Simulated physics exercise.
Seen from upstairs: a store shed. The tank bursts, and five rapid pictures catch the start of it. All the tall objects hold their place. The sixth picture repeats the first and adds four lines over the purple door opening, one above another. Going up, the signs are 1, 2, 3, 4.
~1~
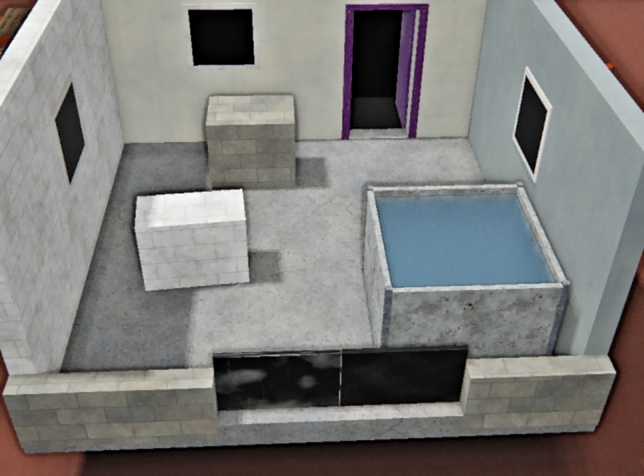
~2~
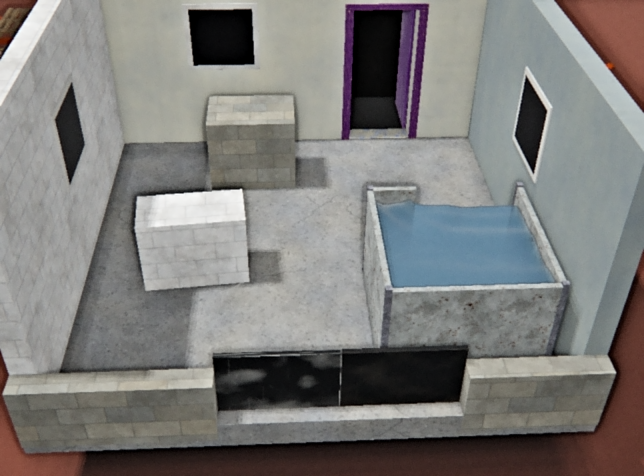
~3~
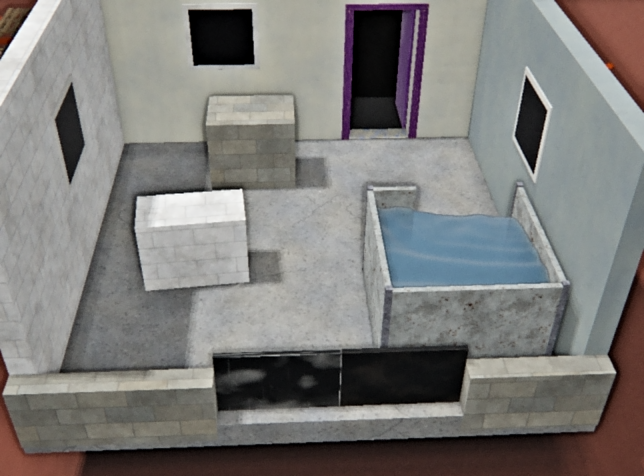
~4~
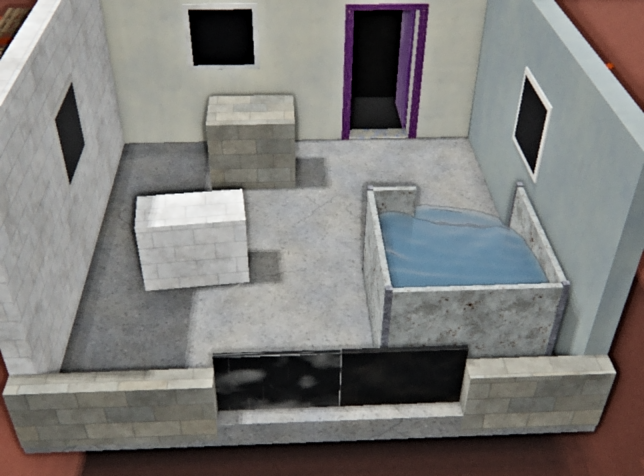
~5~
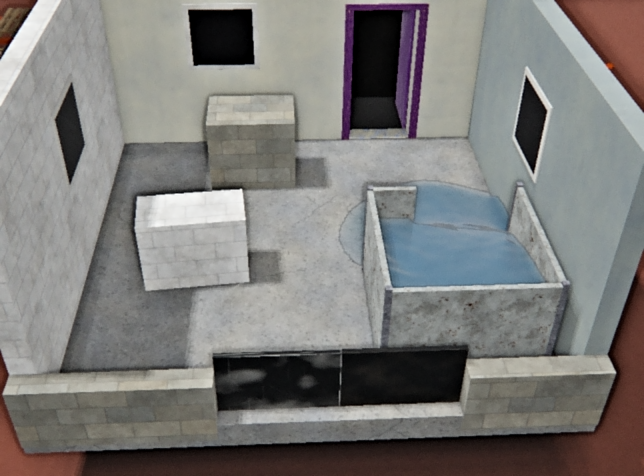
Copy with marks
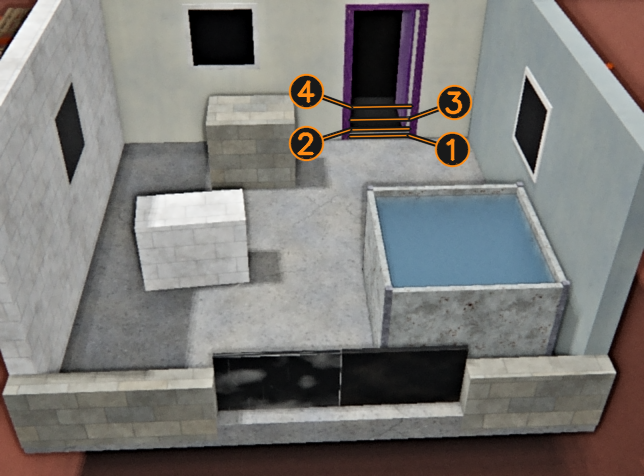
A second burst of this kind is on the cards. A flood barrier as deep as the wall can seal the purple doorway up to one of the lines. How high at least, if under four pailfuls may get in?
Go for 4.
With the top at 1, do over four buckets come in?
Yes.
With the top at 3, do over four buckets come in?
Yes, that goes wrong.
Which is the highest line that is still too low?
That would be 3.
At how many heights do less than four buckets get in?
One of the four.
In orange, 1 at (379, 136); 2 at (379, 129); 3 at (380, 119); 4 at (381, 106); from the bottom up 1, 2, 3, 4.
With 1, dozens of bucketfuls pour in.
With 2, dozens of bucketfuls pour in.
With 3, about 11 bucketfuls get in.
With 4, a bucket or two gets in.
